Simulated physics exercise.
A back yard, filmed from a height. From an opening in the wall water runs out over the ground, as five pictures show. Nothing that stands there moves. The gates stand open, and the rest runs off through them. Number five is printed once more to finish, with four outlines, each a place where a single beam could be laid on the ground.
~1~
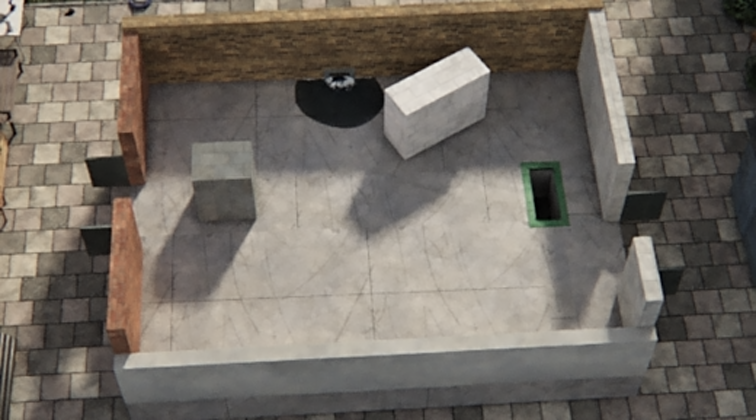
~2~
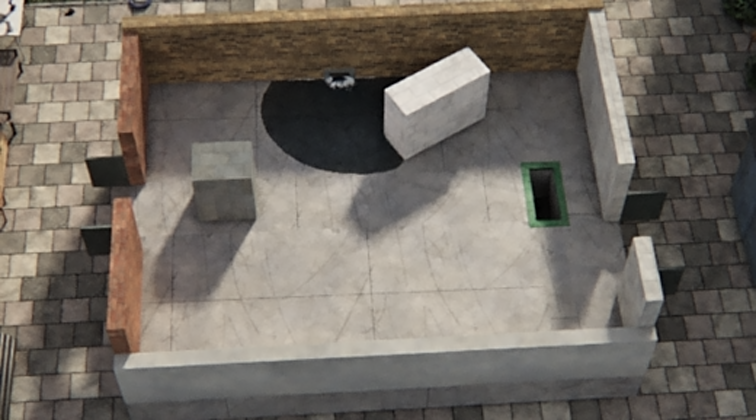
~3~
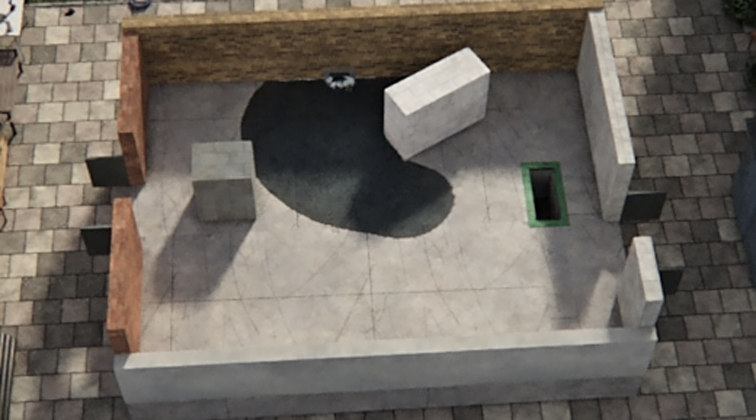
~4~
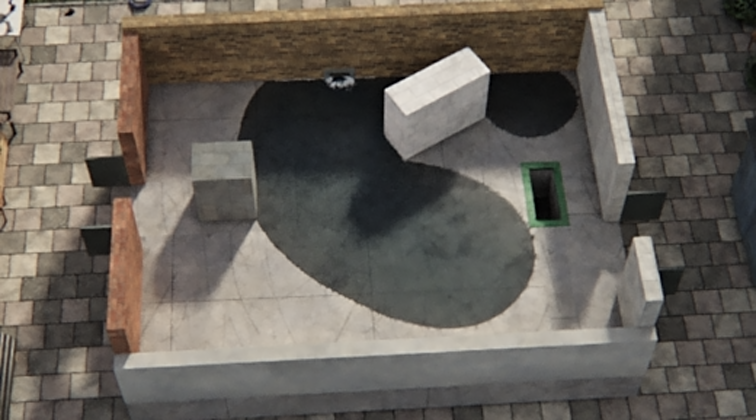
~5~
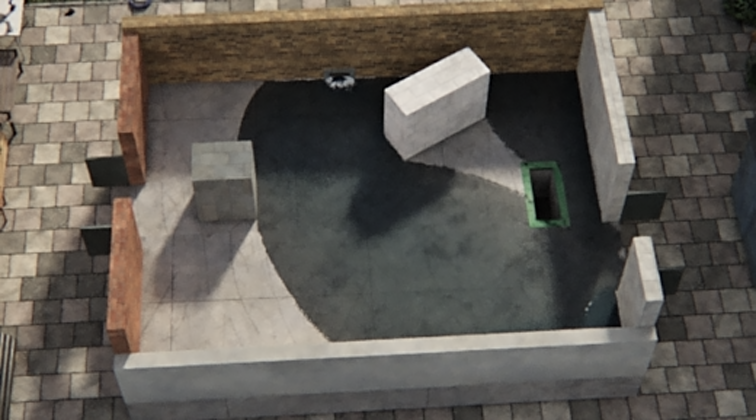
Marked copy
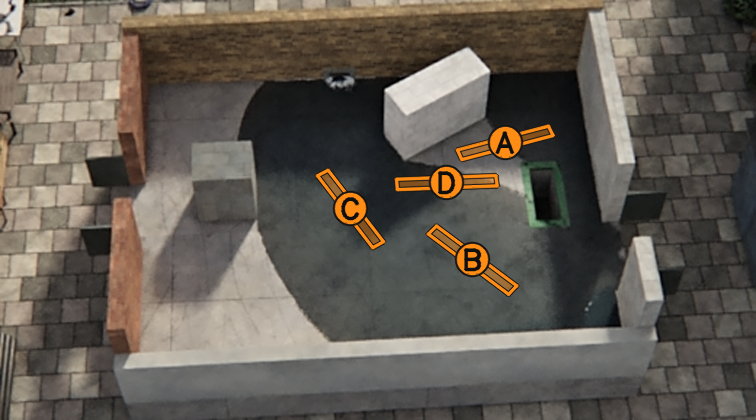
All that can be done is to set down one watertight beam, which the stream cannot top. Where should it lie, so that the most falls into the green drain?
Use position D.
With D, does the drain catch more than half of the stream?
No.
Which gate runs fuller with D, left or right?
The right one.
On the marked copy, A from (459, 154) to (550, 130); B from (432, 230) to (512, 290); C from (322, 172) to (378, 244); D from (396, 184) to (496, 180).
With A, about 16 % of the stream runs into the green drain, about 84 % out by the gates.
With B, about 17 % of the stream runs into the green drain, about 83 % out by the gates.
With C, about 15 % of the stream runs into the green drain, about 85 % out by the gates.
With D, about 21 % of the stream runs into the green drain, about 79 % out by the gates.
